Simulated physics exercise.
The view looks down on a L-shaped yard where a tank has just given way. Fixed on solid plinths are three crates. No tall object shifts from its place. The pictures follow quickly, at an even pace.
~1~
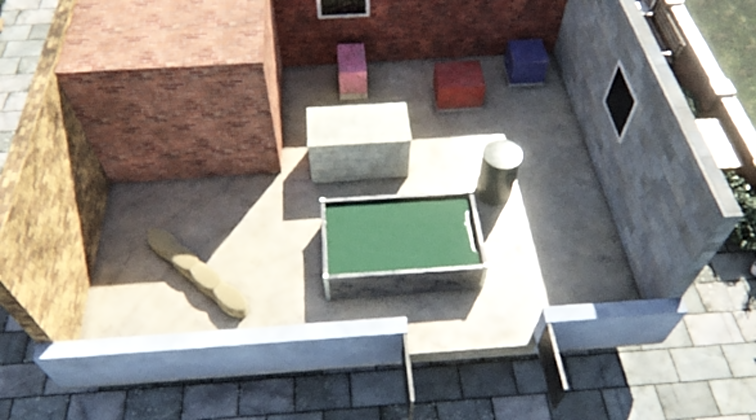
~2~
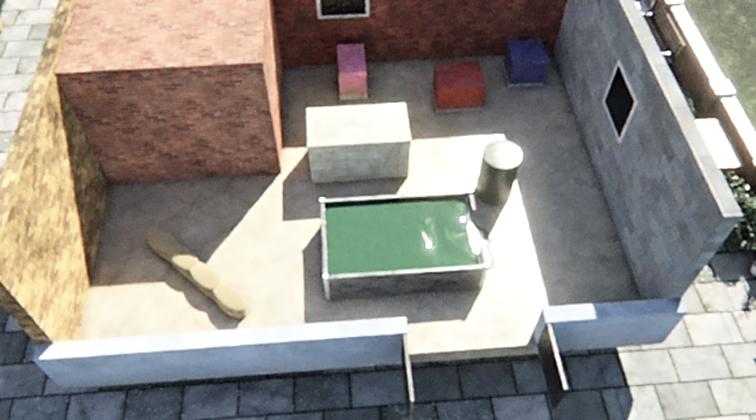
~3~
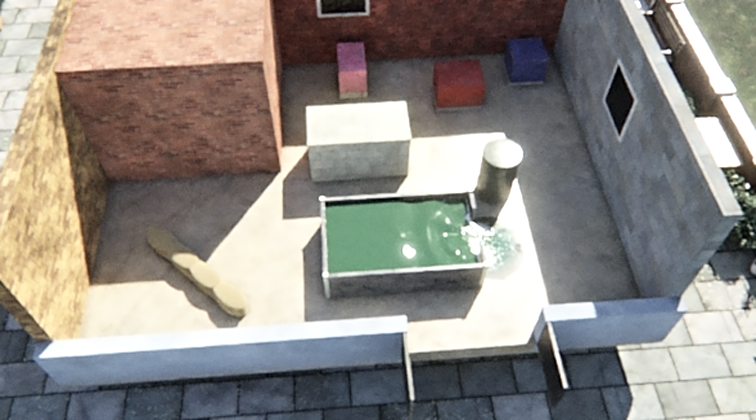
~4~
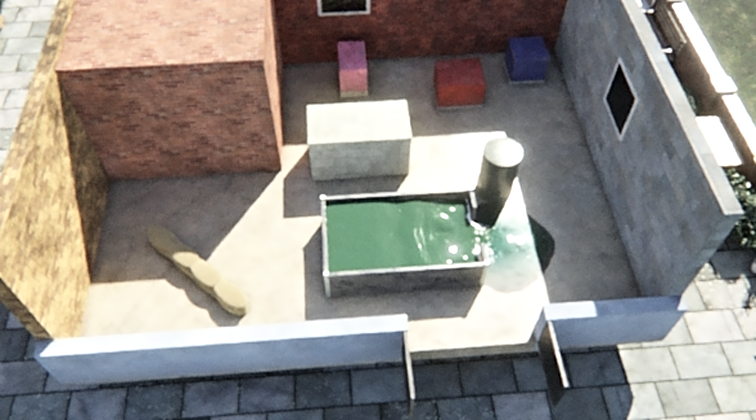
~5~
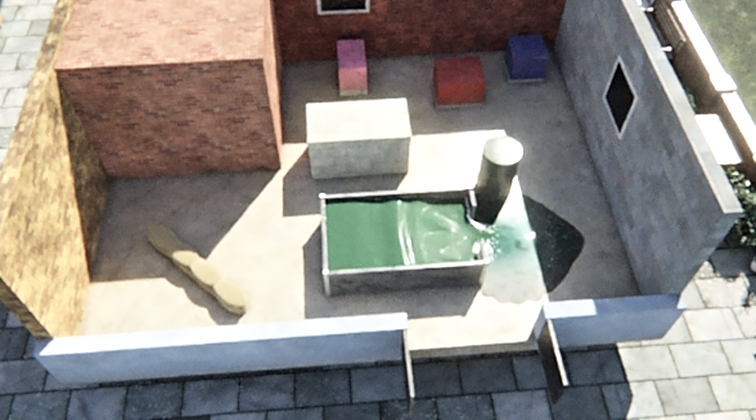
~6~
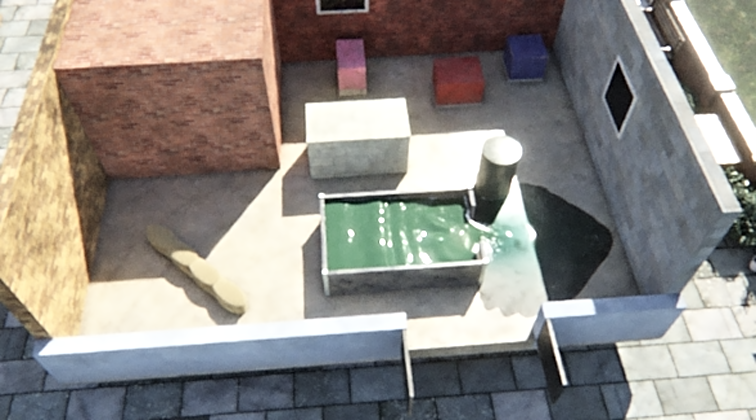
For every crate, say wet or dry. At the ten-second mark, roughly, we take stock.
Red crate - wet; blue crate - wet; pink crate - dry.
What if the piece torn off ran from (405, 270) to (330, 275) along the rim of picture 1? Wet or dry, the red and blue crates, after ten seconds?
My reading: Red stays untouched, blue stays untouched.
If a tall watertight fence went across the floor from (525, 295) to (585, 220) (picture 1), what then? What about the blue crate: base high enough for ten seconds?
Then the blue crate is reached.
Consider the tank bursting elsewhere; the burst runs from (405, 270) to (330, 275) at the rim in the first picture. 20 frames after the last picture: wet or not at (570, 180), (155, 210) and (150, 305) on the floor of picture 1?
In that order: No water, under water, flooded.
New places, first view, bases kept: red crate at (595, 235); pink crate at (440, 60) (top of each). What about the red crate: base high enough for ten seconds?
As far as I can tell, the red crate is flooded.
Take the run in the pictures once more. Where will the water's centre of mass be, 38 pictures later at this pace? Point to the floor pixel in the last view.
Centre of mass: Roughly (481, 204).
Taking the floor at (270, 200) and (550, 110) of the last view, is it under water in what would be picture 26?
As listed: Not flooded, awash.
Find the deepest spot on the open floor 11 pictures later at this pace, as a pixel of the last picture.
I'd point to about (626, 277).
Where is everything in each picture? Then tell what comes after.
Still water in the open tank at (401, 235), in the first picture.
The front is at a hidden place, out from the gap at (473, 244), in the second picture.
Water pours out at (472, 243) and has run to (517, 241), in the third picture.
Water pours out at (473, 241) and has run to (550, 240), in the fourth picture.
Water pours out at (473, 240) and has run to (578, 240), in the fifth picture.
Water pours out at (472, 239) and has run to (606, 240), in the sixth picture.
A moment on, water covers 15 % of the floor; the red crate not reached, the blue crate not reached, the pink crate not reached.
Next, water covers 20 % of the floor; the red crate not reached, the blue crate not reached, the pink crate not reached.
Then, water covers 25 % of the floor; the red crate water round its plinth, the blue crate water round its plinth, the pink crate not reached.
Later, water covers 50 % of the floor; the red crate water round its plinth, the blue crate water round its plinth, the pink crate water round its plinth.
In the end, water covers 70 % of the floor; the red crate was topped, the blue crate was topped, the pink crate stayed above the water.
